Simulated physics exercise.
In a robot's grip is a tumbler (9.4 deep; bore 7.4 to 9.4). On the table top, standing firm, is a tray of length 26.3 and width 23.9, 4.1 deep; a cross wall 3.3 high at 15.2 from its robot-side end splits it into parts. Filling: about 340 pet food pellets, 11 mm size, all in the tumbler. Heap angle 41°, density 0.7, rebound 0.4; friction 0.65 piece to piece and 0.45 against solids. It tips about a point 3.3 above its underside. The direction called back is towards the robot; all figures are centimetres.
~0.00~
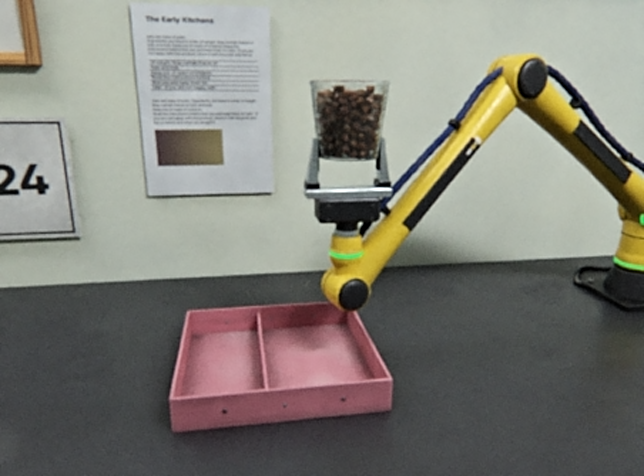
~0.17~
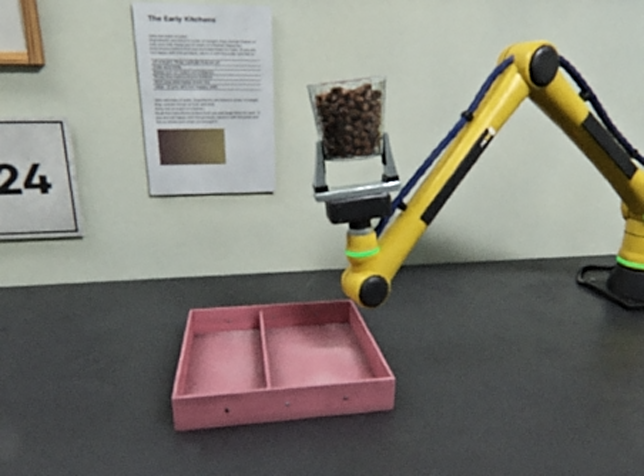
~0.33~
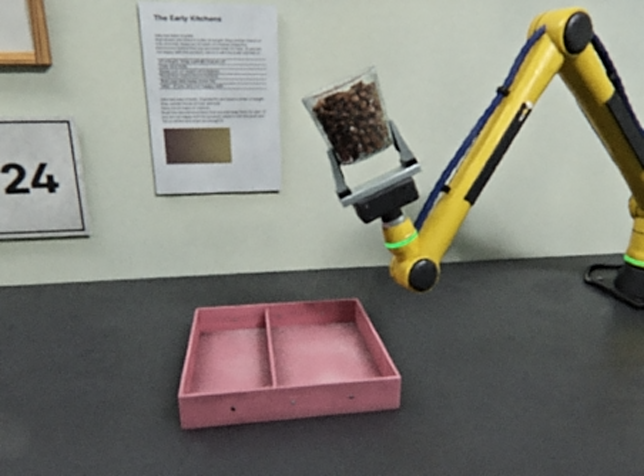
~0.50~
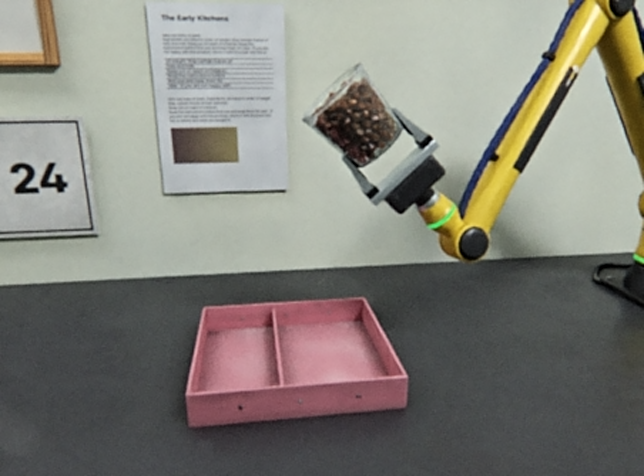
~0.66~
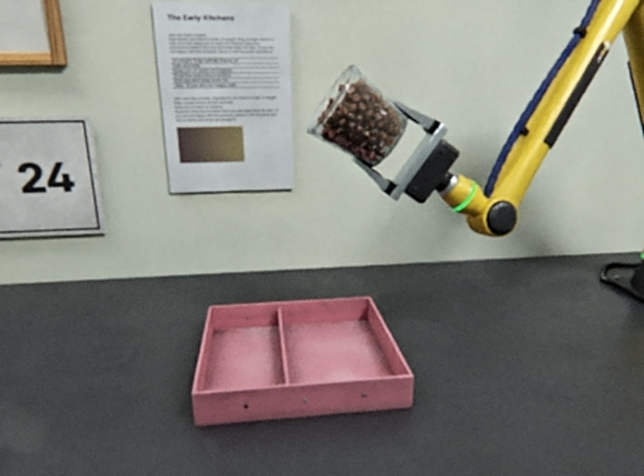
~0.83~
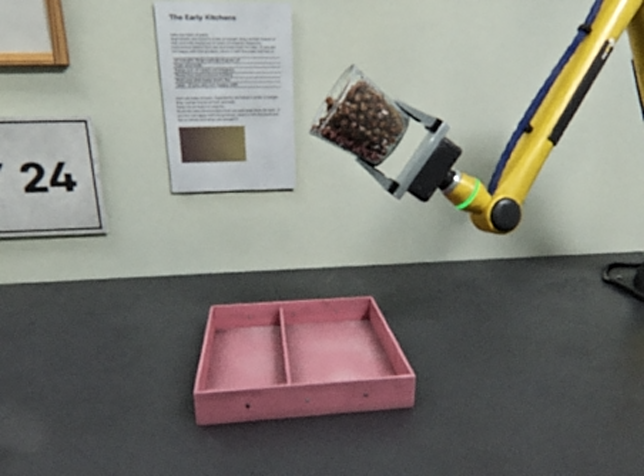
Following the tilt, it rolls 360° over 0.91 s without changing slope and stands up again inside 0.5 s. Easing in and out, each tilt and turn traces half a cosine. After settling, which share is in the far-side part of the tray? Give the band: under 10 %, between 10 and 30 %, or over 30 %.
The share is under 10 %.
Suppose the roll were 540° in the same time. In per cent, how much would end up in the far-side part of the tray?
I'd put it at about 0 %.
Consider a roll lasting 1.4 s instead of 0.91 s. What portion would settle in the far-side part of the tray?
It would come to around 0 percent.
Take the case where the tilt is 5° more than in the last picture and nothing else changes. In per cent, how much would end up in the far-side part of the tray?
Estimate: Close to 0 %.
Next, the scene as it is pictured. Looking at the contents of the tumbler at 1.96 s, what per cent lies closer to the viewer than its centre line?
Roughly 50 per cent.
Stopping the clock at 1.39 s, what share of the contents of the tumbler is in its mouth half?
Roughly 55 percent.
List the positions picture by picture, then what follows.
Tumbler middle at (349, 121), upright; upper third of the load around (350, 100), from x 320 to 380, top at y 90; 338 in the tumbler, in the first frame.
Tumbler middle at (350, 120), tipped 7°; upper third of the load around (351, 99), from x 315 to 380, top at y 85, in the second frame.
Tumbler middle at (352, 120), tipped 24°; upper third of the load around (352, 99), from x 315 to 385, top at y 85, in the third frame.
Tumbler middle at (356, 121), tipped 43°; upper third of the load around (353, 102), from x 320 to 390, top at y 80, in the fourth frame.
Tumbler middle at (361, 121), tipped 55°; upper third of the load around (356, 103), from x 320 to 395, top at y 80, in the fifth frame.
Tumbler middle at (362, 121), tipped 56°; upper third of the load around (357, 103), from x 315 to 400, top at y 85; 338 in the tumbler, in the sixth frame.
By 1.39 s, tipped 56°, highest piece 40 above the table; 338 in the tumbler.
By 1.96 s, tipped 34°, highest piece 40 above the table; 336 in the tumbler, 1 in the robot-side part, 1 in the far-side part.
By 2.44 s, upright, highest piece 40 above the table; 336 in the tumbler, 1 in the robot-side part, 1 in flight or on a rim.
By 3.14 s, upright, highest piece 40 above the table; 336 in the tumbler, 1 in the robot-side part, 1 in flight or on a rim.
Final count, 336 in the tumbler, 1 in the robot-side part, 1 in flight or on a rim. That is 0 % in the far-side part of the tray.
